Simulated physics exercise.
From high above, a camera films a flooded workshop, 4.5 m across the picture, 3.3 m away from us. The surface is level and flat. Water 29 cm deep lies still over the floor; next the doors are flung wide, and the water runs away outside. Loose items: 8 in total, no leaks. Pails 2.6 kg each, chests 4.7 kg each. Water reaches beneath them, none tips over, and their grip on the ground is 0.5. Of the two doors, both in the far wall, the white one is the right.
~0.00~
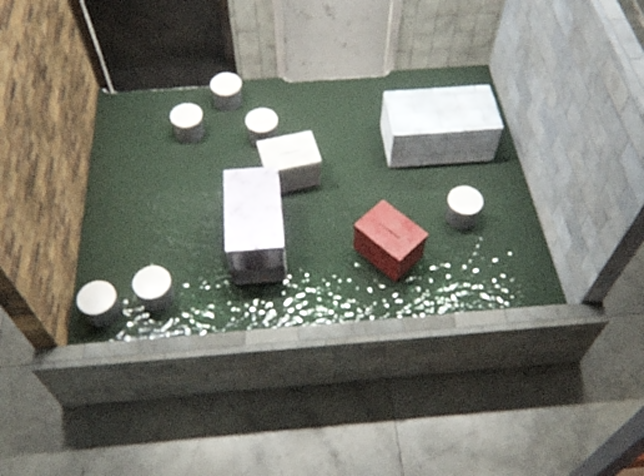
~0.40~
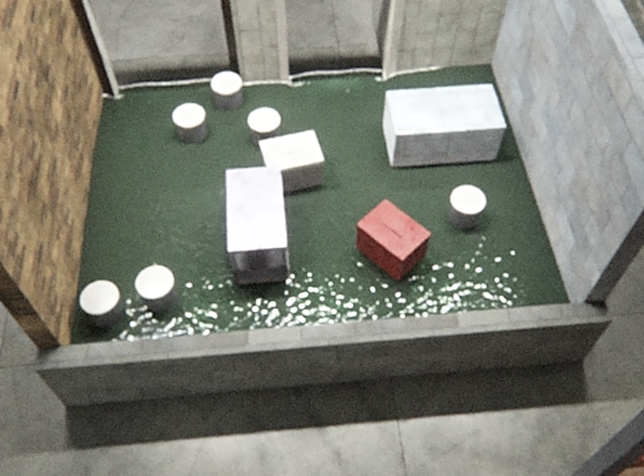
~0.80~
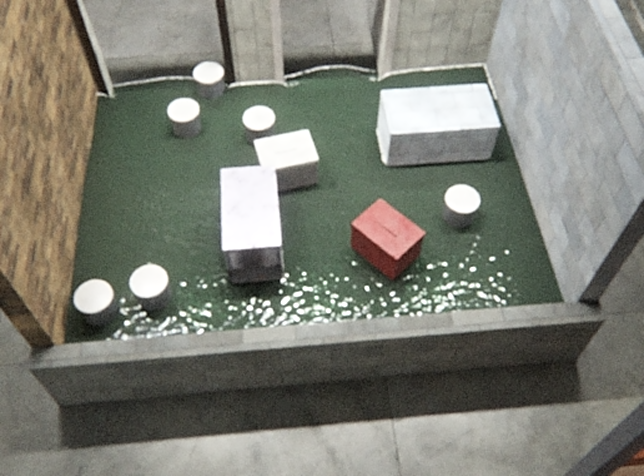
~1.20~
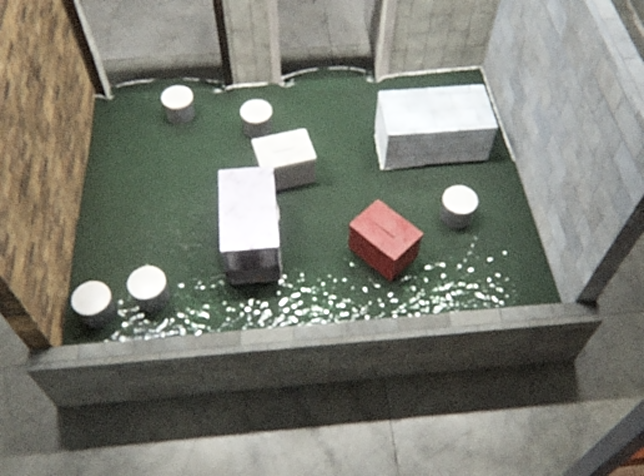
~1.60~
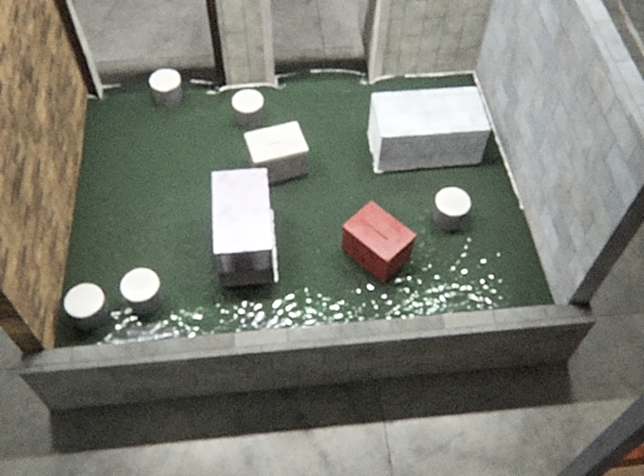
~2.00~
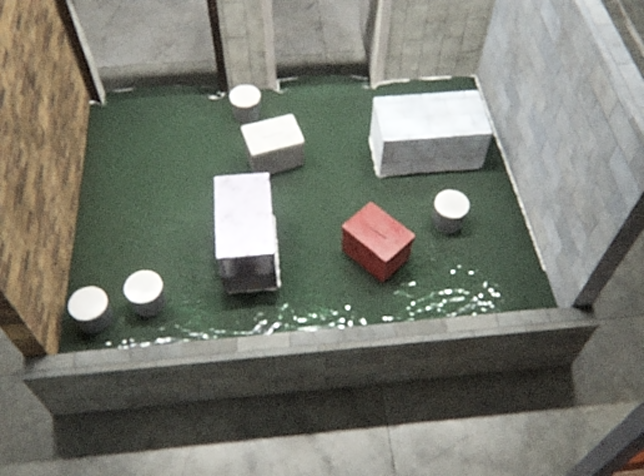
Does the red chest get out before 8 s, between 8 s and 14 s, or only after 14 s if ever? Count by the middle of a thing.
It is washed away during the span of the two times.
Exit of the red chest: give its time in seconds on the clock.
It should be at around 11.5 seconds.
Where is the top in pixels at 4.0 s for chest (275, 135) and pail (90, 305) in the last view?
About (247, 80) for the first and (90, 256) for the second.
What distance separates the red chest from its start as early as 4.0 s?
About 80 cm out of place.
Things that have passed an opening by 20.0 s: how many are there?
I get 8 in all.
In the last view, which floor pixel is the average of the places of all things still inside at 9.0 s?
It sits at about (218, 162).
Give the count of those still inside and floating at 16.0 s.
The count is 0.
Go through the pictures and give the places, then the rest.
The red chest at (391, 229), afloat; 29 cm deep round most things; 0 of 8 have shifted, in the first picture.
The red chest at (394, 229) floats; 29 cm deep round most things; 1 of 8 have shifted, in the second picture.
The red chest at (388, 228) floats; about 3730 L in view; 2 of 8 have shifted, in the third picture.
The red chest at (386, 229), afloat; about 3580 L in view; 4 of 8 have shifted, in the fourth picture.
The red chest at (379, 230) floats; 25 cm deep round most things; 4 of 8 have shifted, in the fifth picture.
The red chest at (379, 231), afloat, 7 cm from its start; 24 cm deep round most things; 5 of 8 have shifted, in the sixth picture.
After 4.0 s the red chest is near (330, 187), 0.8 m from its start, afloat; 3 of 8 are out; 5 afloat.
After 9.0 s the red chest is near (234, 89), 2.6 m from its start, afloat; 4 of 8 are out; 4 afloat.
After 16.0 s the red chest has gone out (at 11.4 s); 8 of 8 are out; 0 afloat.
After 20.0 s the red chest has gone out (at 11.4 s); 8 of 8 are out; 0 afloat.
